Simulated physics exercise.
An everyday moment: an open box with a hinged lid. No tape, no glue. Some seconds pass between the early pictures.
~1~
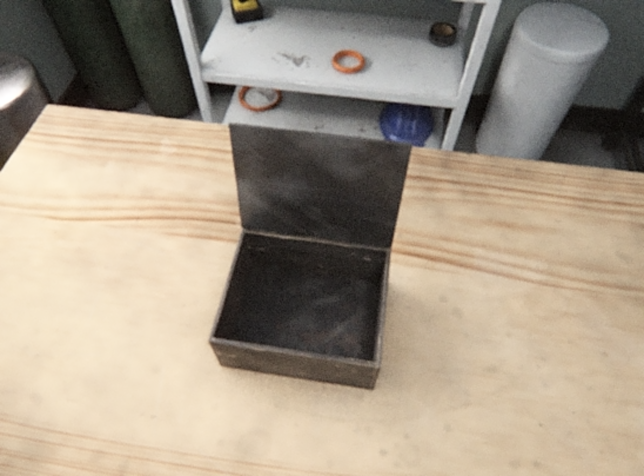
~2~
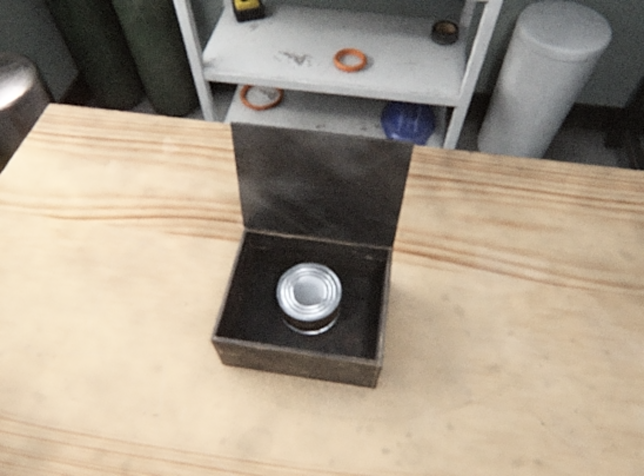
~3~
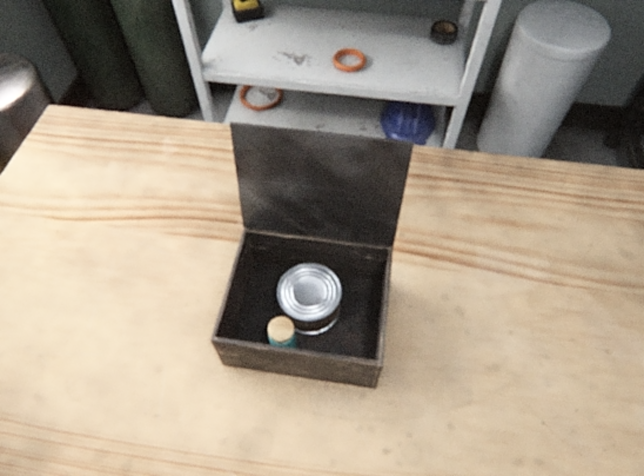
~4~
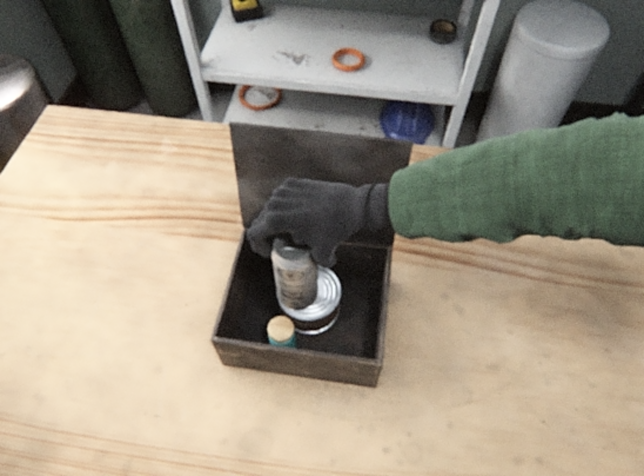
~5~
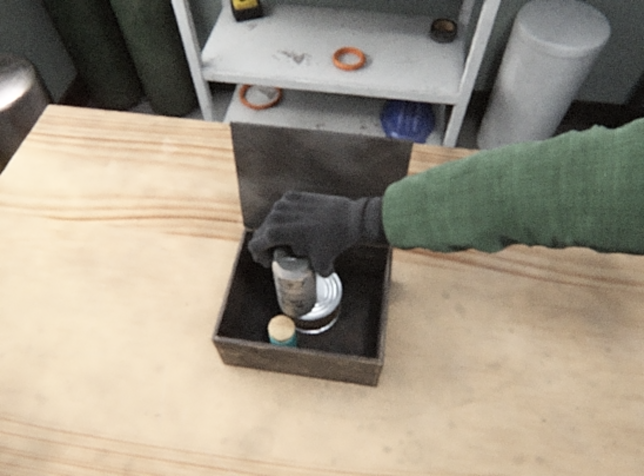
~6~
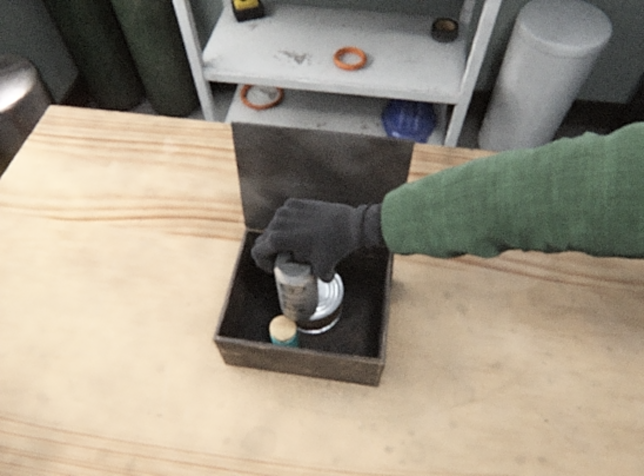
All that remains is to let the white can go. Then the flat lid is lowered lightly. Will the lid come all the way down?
In the end the lid shuts flat.
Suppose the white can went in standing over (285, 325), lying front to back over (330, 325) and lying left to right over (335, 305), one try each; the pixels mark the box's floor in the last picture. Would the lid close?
First try: It closes; second try: It closes; third try: It will not close.
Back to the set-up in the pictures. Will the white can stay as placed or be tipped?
It ends up tilted.
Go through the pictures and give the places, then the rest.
The last thing is not in view yet, in the first frame.
The last thing is not in view yet; brown tub (310, 298), in the second frame.
The last thing is not in view yet; brown tub (310, 298), in the third frame.
On its way; white can (297, 272); brown tub (309, 298), in the fourth frame.
On its way; white can (296, 281), in the fifth frame.
In place under the hand; white can (298, 286), in the sixth frame.
Then, 0.50 s after the last picture, white can on its side near (344, 297).
Then, 1.20 s after the last picture, lid starting down; white can on its side near (362, 327).
Then, 1.70 s after the last picture, lid 52° above the rim; white can on its side near (361, 327).
Then, 2.10 s after the last picture, lid 19° above the rim; white can on its side near (361, 327).
At rest, lid shut; tipped over in the box, white can; the other 2 in place. Seen from the same camera at the end, white can near (362, 327).
